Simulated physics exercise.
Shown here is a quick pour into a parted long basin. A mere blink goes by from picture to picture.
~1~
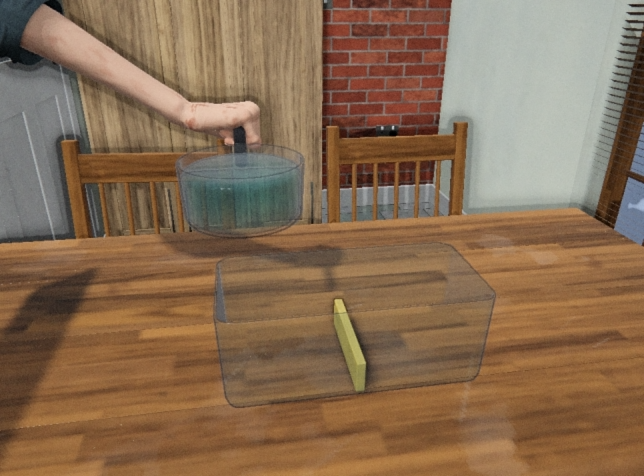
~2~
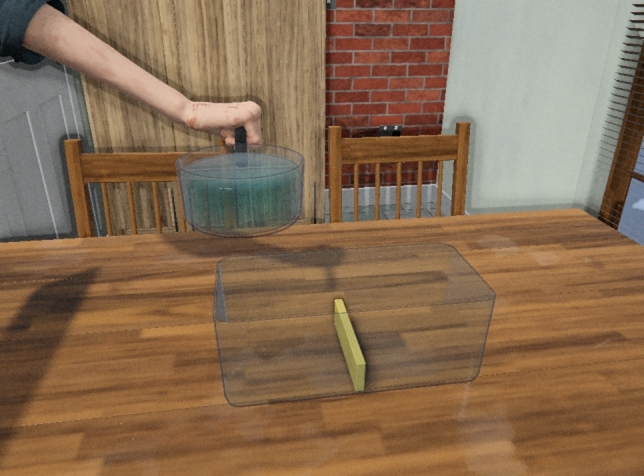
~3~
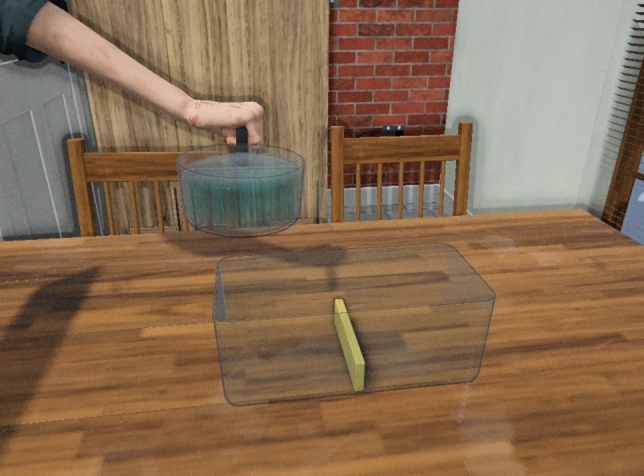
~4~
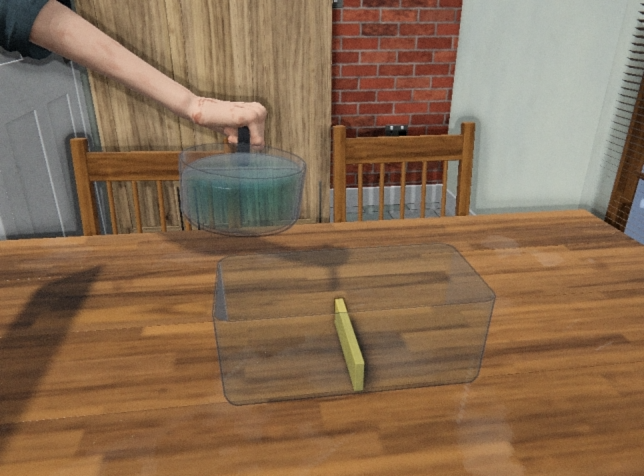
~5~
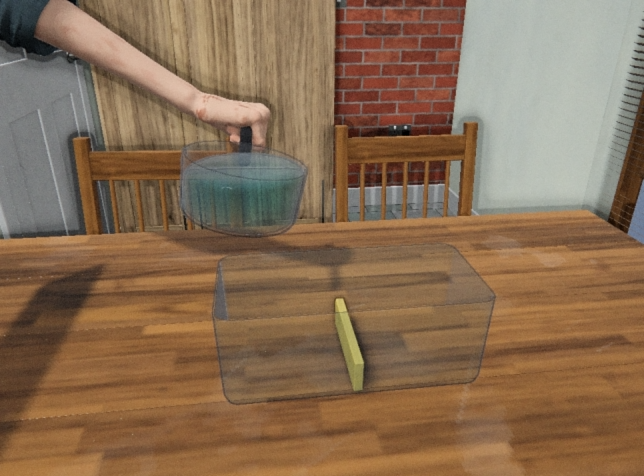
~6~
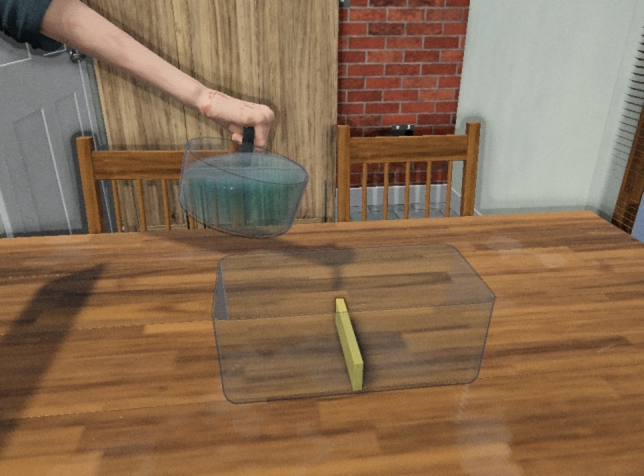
At a wooden table, a hand held a clear container of teal liquid above a see-through box with a low yellow divider, keeping it nearly level at first, then slowly tilting it to the right.
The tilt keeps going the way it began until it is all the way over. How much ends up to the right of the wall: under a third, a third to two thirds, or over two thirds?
I predict a middling amount ends up right of the wall, one third up to two thirds.
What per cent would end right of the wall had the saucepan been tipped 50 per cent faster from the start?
Close to 50 in a hundred.
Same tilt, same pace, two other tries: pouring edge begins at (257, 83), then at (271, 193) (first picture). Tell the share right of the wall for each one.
It comes to 30 % the first time and 5 % the second.
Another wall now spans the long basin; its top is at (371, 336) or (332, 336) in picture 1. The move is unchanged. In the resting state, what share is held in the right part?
First try 30 per cent, second try 70 per cent.
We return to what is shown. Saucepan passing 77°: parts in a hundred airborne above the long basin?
It's about 35 per cent.
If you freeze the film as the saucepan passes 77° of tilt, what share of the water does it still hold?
About 35 % remains.
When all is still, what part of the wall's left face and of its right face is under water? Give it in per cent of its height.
On the left it is 30 per cent, on the right 40.
A moment on, the saucepan is tipped on its side and 35 per cent is still to pour, 5 is left of the wall and 27 right of it.
Next, the saucepan is tipped right over and 3 per cent is still to pour, 34 is left of the wall and 59 right of it.
Then the saucepan is tipped right over and 0 per cent is still to pour, 40 is left of the wall and 59 right of it.
Later the saucepan is tipped right over and 0 per cent is still to pour, 40 is left of the wall and 59 right of it.
In the end 40 per cent lies left of the wall, 59 right of it and 1 outside.
